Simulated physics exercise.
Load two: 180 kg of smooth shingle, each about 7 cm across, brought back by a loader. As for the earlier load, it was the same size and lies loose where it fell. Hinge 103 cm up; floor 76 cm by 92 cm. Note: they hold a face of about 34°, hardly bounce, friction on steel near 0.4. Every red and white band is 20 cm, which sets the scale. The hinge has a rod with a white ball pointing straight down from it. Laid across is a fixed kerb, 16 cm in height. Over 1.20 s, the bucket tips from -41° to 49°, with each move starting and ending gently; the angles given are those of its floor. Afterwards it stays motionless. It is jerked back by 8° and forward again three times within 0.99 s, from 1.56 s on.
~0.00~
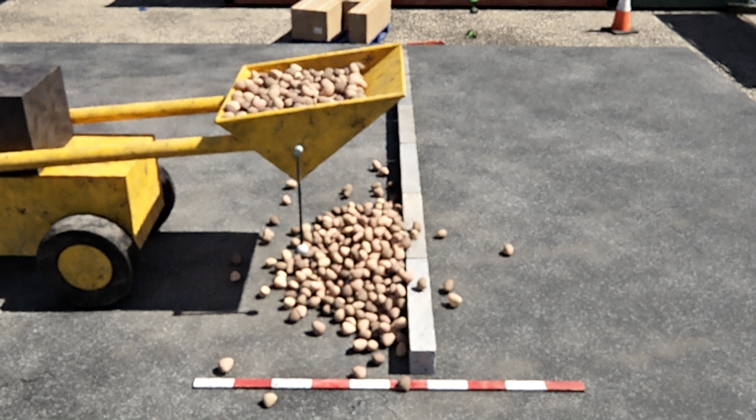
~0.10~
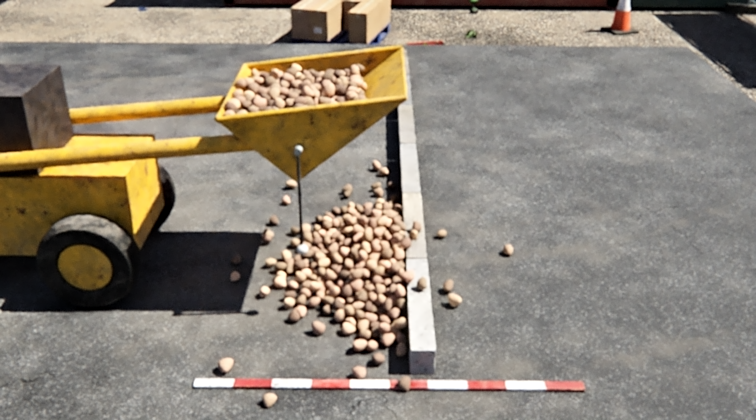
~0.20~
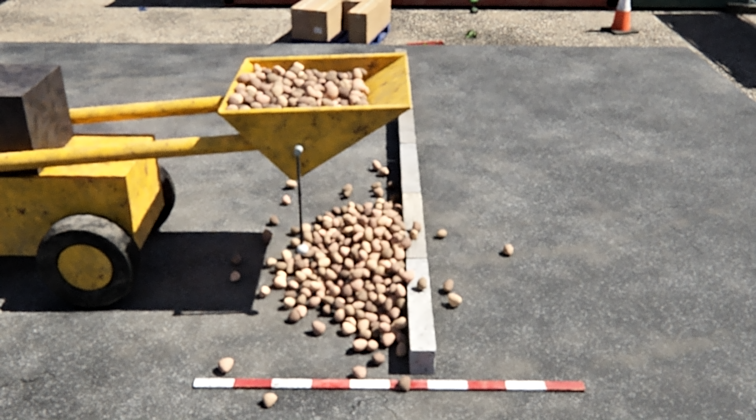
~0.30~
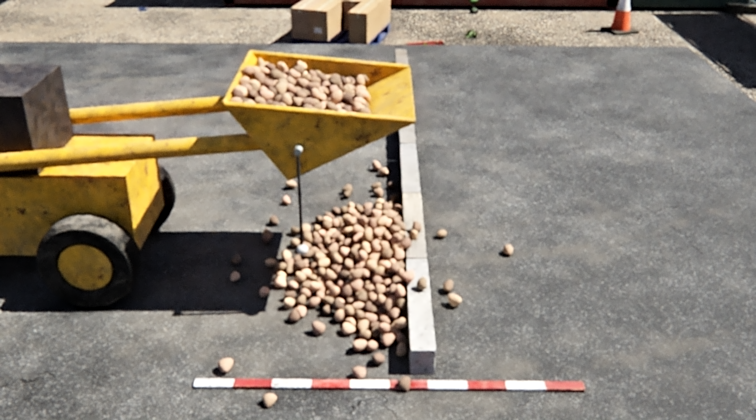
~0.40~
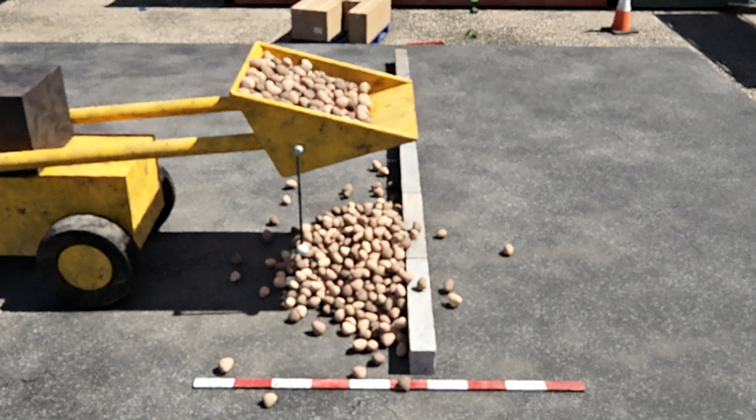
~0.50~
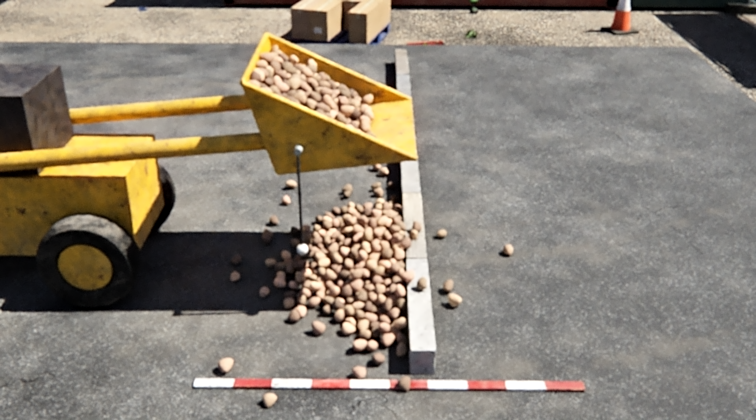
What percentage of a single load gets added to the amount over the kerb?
43 %.
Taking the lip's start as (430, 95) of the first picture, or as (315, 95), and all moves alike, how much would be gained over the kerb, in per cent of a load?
I'd say close to 65 per cent for one and close to 0 per cent for the other, in that order.
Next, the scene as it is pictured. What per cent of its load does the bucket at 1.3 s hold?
About 20 percent.
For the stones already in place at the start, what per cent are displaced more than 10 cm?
10 %.
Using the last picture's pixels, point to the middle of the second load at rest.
In the last view, about pixel (408, 255).
After 0.9 s the floor is at 35°; in per cent of one load, 98 in the bucket, 101 on this side of the kerb, 1 over the kerb; the foremost stones are at (440, 260).
After 1.3 s the floor is at 49°; in per cent of one load, 22 in the bucket, 168 on this side of the kerb, 10 over the kerb; the foremost stones are at (472, 248).
After 3.0 s the floor is at 49°; in per cent of one load, 0 in the bucket, 156 on this side of the kerb, 44 over the kerb; the foremost stones are at (619, 250).
After 5.4 s the floor is at 49°; in per cent of one load, 0 in the bucket, 156 on this side of the kerb, 44 over the kerb; the foremost stones are at (619, 250). Net gain over the kerb, 43.
